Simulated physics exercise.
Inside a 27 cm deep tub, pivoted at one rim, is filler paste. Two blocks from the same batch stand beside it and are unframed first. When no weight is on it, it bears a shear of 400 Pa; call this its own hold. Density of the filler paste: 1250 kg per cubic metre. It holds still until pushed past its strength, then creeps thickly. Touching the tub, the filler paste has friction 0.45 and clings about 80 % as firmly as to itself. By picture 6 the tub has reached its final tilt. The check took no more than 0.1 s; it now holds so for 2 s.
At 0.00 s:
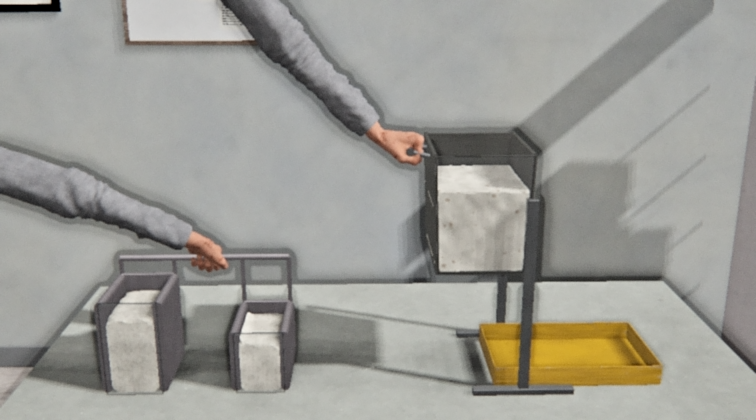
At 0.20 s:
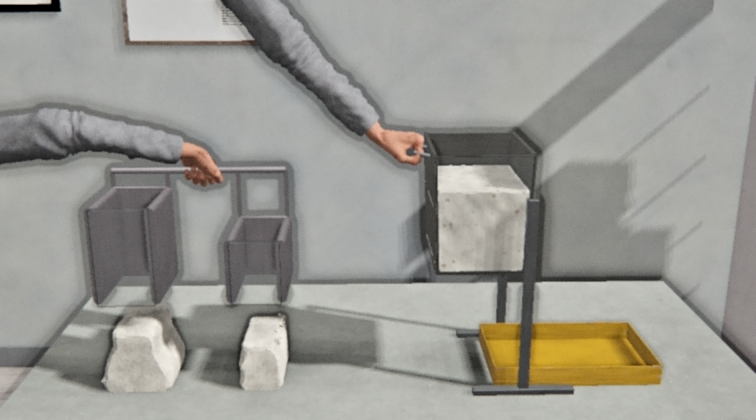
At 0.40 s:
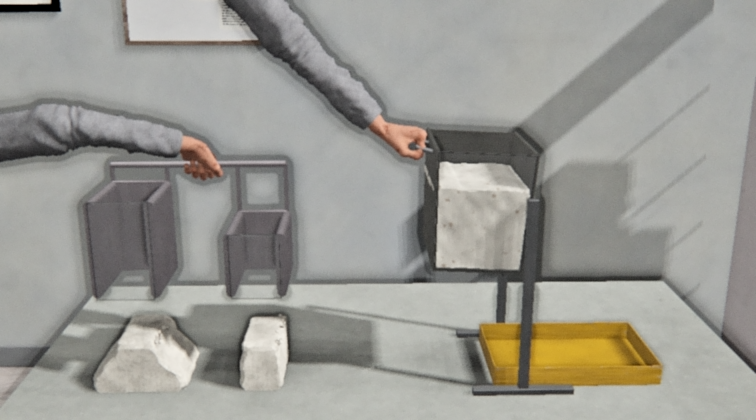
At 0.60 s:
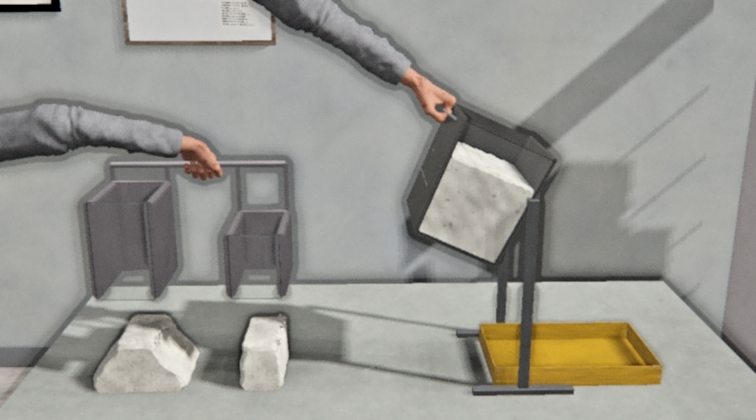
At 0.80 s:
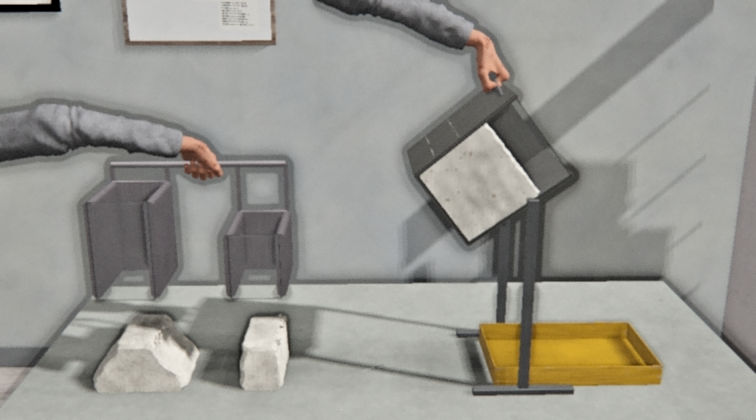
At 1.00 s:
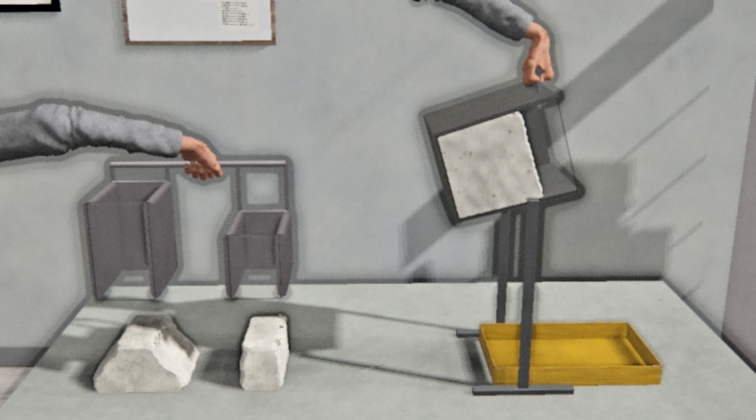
One hand lifts moulds off two blocks, the left slumps, then another tilts a tub rightward.
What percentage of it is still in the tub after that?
About 100 %.
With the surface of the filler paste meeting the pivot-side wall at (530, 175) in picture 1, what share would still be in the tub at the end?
In that case, around 100 percent.
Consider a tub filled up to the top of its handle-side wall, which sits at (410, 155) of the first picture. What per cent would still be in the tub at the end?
That would leave about 90 % in the tub.
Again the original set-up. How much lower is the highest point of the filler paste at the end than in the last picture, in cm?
Some 2 cm.
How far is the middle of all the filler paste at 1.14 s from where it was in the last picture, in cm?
The distance comes to some 0 cm.
By 1.14 s, the tub is at 74 degrees and holds 100 %.
By 1.31 s, the tub is at 74 degrees and holds 100 %.
By 1.48 s, the tub is at 74 degrees and holds 100 %.
By 1.65 s, the tub is at 74 degrees and holds 100 %.
By 3.00 s, at the end, the tub is at 74 degrees and holds 100 %.
